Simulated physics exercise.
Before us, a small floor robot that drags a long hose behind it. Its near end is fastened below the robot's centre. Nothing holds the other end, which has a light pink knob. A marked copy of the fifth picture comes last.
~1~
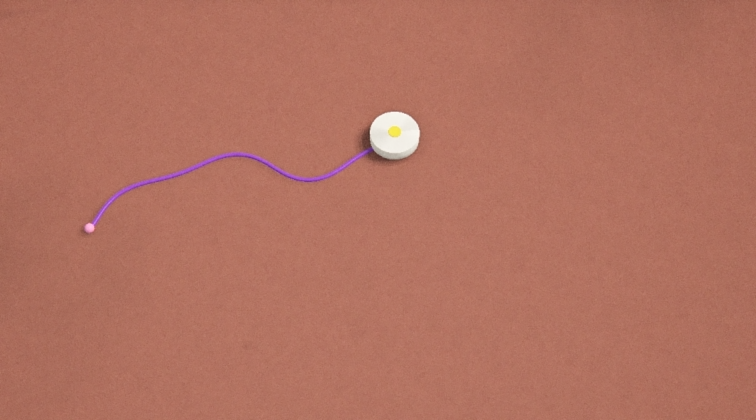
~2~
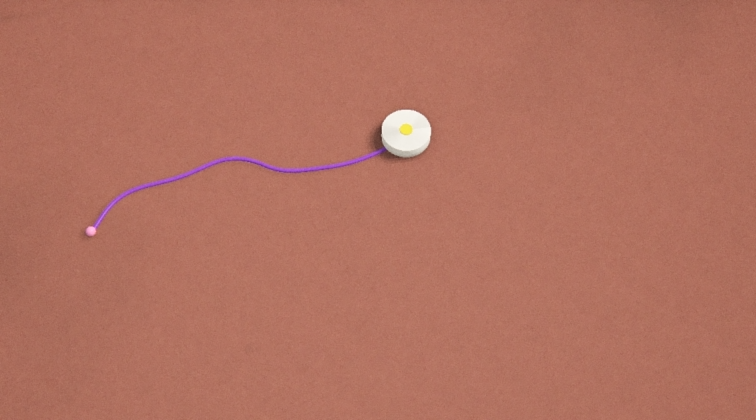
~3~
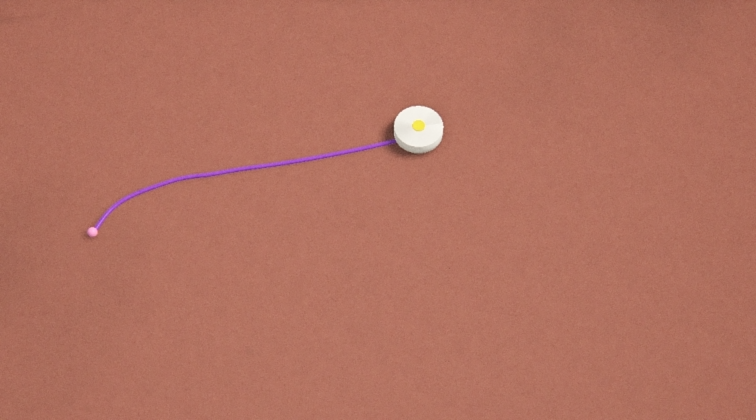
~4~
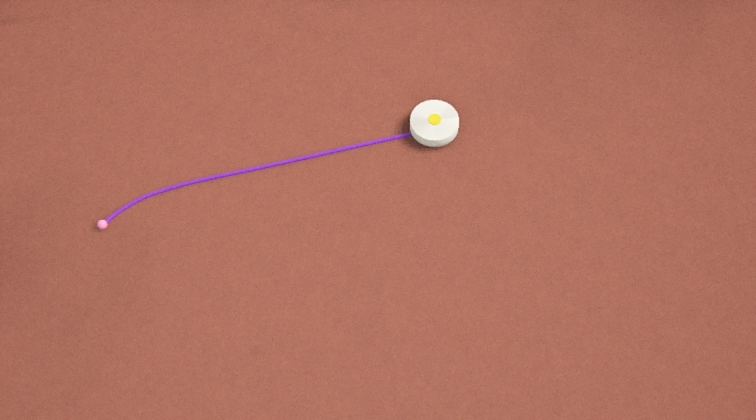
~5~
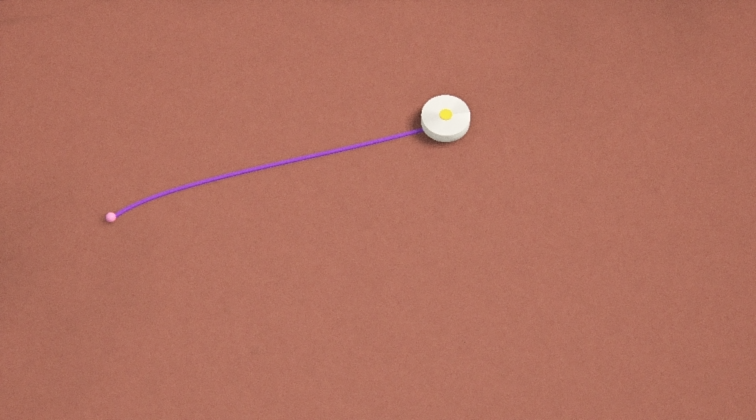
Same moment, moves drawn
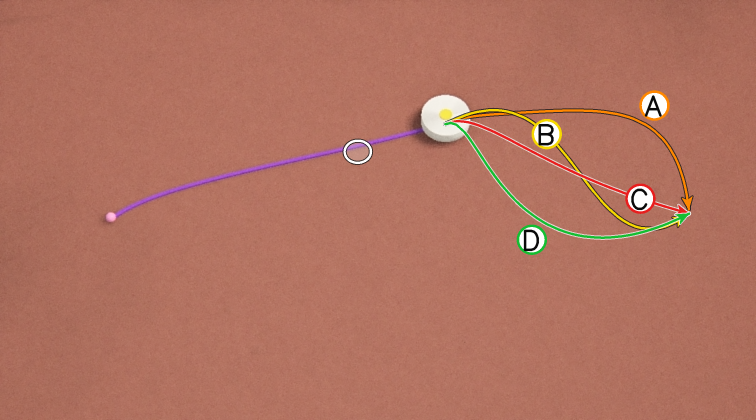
The video shows a white disc with a yellow centre moving right and slightly upward across a reddish-brown surface, straightening the wavy purple line trailing behind it, and then drawing the line's light pink knobbed end along.
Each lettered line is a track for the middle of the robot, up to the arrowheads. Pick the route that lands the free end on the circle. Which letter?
Choose route A.
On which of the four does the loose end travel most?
That is A.
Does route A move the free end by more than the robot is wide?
On that route, yes.
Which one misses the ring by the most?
Route D.
On the copy, A from (445, 124) via (598, 111) to (689, 210); B from (445, 124) via (569, 160) to (686, 216); C from (445, 124) via (565, 168) to (689, 214); D from (445, 124) via (542, 222) to (689, 214); the ring at (358, 152).
On A. First, robot (559, 106), middle of the hose (389, 142), free end (224, 179).
Then, robot (667, 137), middle of the hose (490, 133), free end (324, 155).
Finally, robot (691, 209), middle of the hose (525, 146), free end (356, 150); the free end is on the ring.
By contrast, B leaves the free end at (340, 163); C leaves the free end at (338, 168); D leaves the free end at (336, 189).
